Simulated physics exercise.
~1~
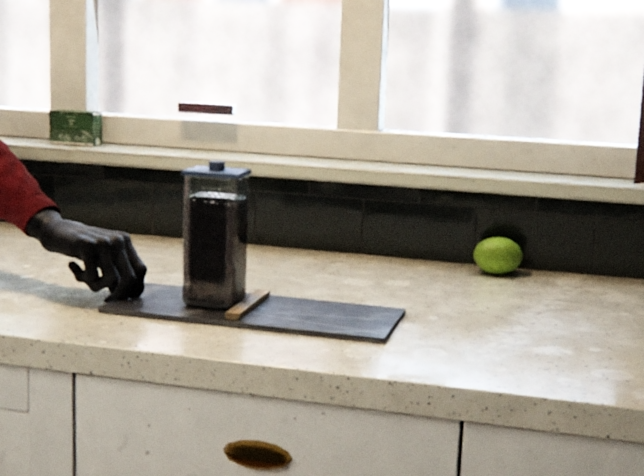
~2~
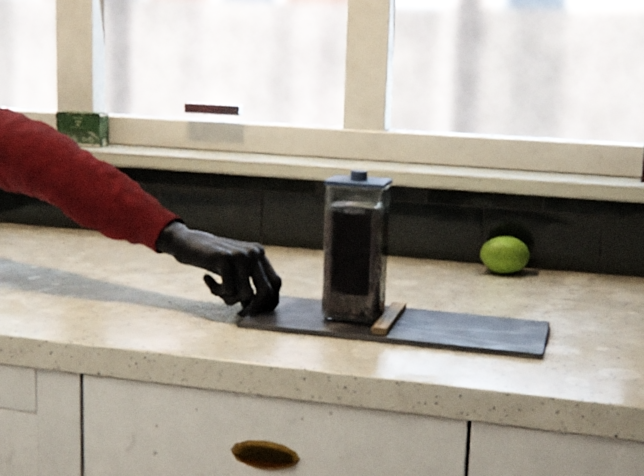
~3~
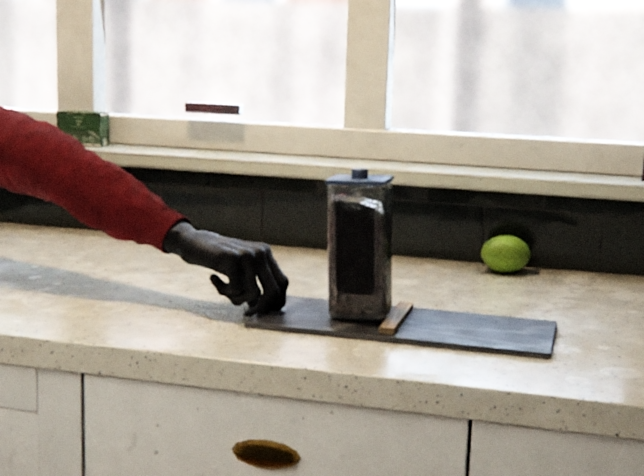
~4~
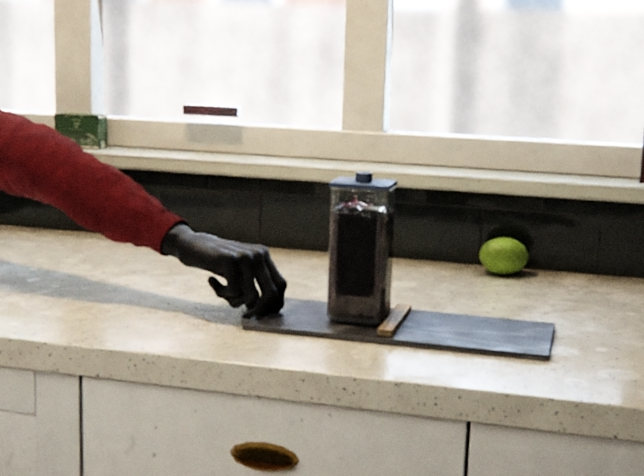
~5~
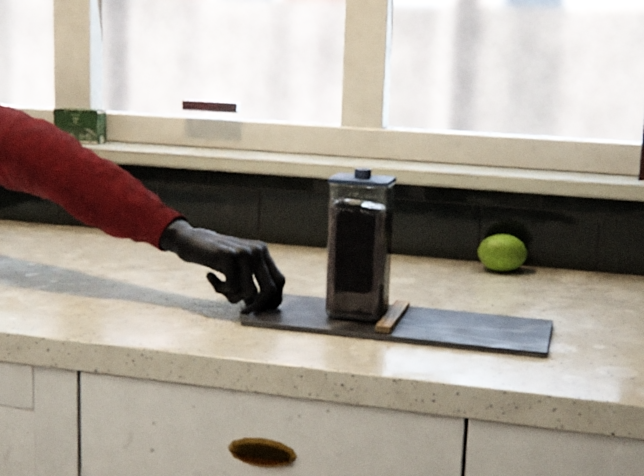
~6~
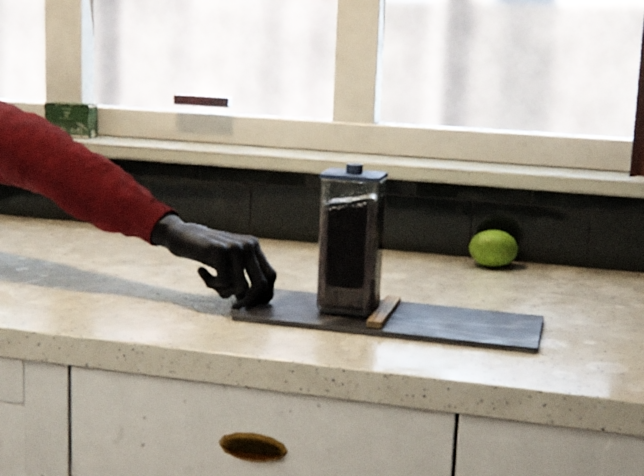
A dark hand slides a grey board carrying a capped flask to the right along a counter, and the flask stays standing.
